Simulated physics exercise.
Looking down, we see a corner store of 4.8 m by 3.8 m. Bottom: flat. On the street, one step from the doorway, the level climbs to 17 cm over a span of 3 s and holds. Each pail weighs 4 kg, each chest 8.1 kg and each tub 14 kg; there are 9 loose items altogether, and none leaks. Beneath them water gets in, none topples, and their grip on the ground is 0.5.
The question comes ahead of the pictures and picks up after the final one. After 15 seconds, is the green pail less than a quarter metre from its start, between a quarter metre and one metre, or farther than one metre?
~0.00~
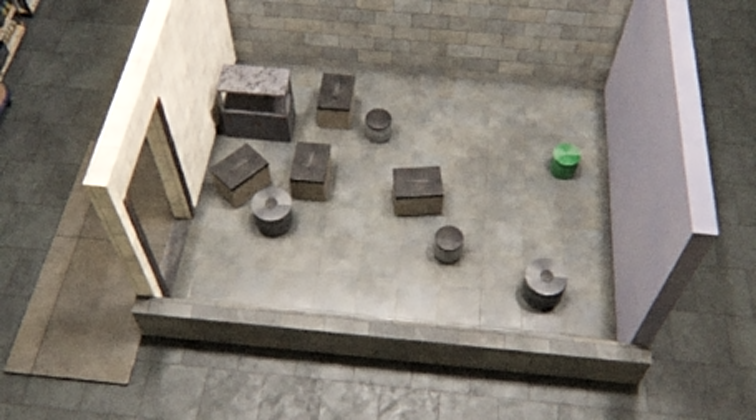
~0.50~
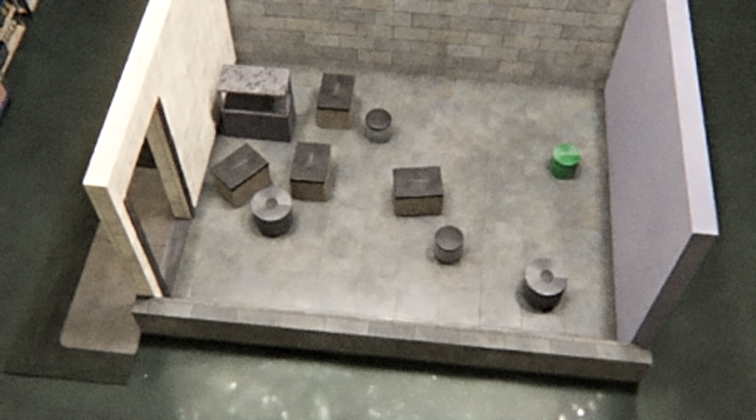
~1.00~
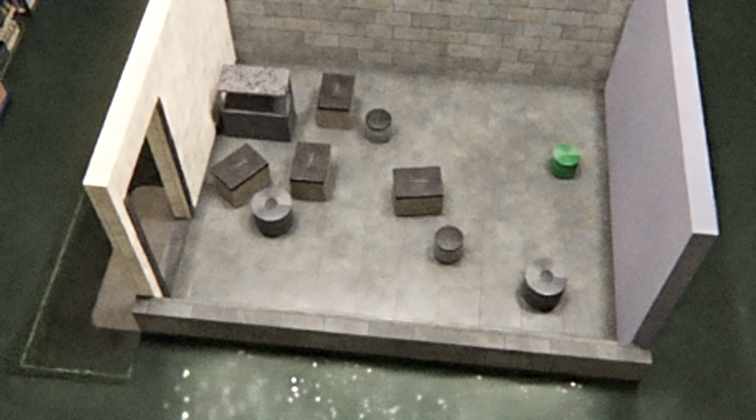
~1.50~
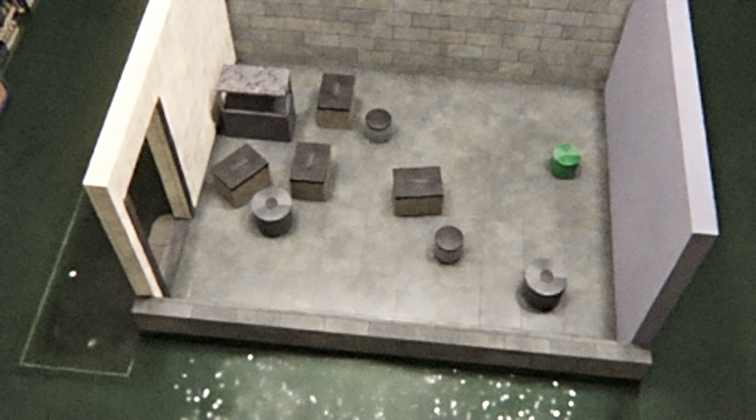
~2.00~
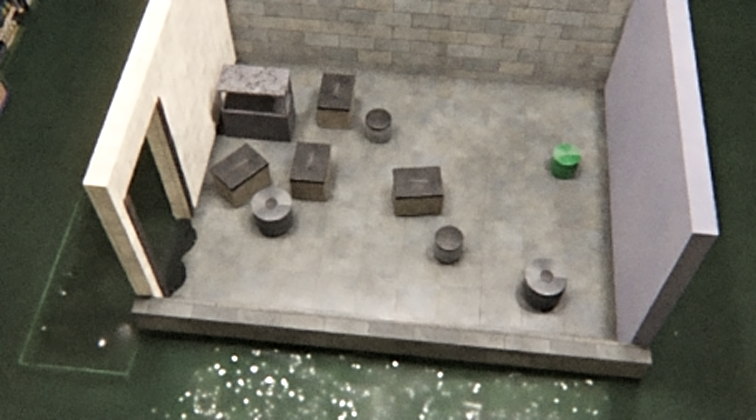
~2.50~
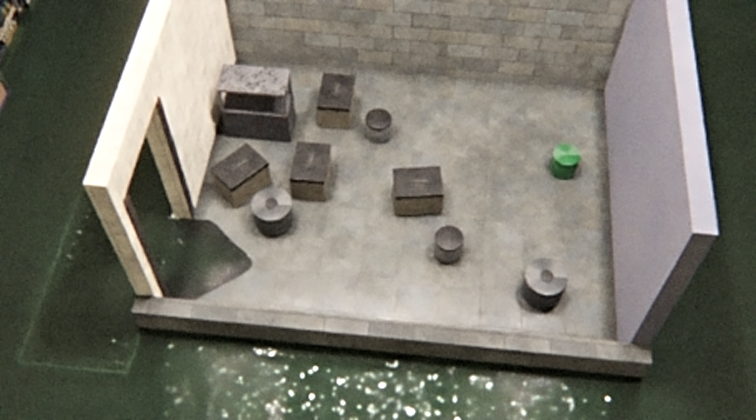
Farther than one metre.
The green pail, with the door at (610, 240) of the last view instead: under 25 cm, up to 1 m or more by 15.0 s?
The green pail would stay roughly in place.
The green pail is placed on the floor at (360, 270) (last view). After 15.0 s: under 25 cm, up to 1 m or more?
So it journeys a long way.
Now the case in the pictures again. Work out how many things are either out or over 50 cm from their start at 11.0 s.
I count 2 of them.
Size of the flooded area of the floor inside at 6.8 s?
Somewhere around 11.5 m2, roughly.
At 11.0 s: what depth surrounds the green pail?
Depth approx. 7 cm.
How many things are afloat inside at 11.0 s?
That would be 3 of them.
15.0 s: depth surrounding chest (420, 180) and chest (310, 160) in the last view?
I'd put it at 4 cm and 4 cm respectively.
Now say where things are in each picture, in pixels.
In the first frame, the green pail at (567, 154) rests on the ground; water covers 0.0 m2; 0 of 9 have shifted.
In the second frame, the green pail at (567, 154), on the bottom; 0.0 m2 under water; 0 of 9 have shifted.
In the third frame, the green pail at (567, 154) rests on the ground; 0.0 m2 under water; 0 of 9 have shifted.
In the fourth frame, the green pail at (567, 154), on the bottom; 0.0 m2 under water; 0 of 9 have shifted.
In the fifth frame, the green pail at (567, 154) rests on the ground; 0.0 m2 under water; 0 of 9 have shifted.
In the sixth frame, the green pail at (567, 154), on the bottom; 0.5 m2 under water; 0 of 9 have shifted.
After 3.5 s the green pail is near (567, 154), 0.0 m from its start, aground; 0 afloat.
After 6.8 s the green pail is near (567, 154), 0.0 m from its start, aground; 0 afloat.
After 11.0 s the green pail is near (536, 95), 0.9 m from its start, afloat; 3 afloat.
After 15.0 s the green pail is near (311, 70), 3.3 m from its start, afloat; 8 afloat.
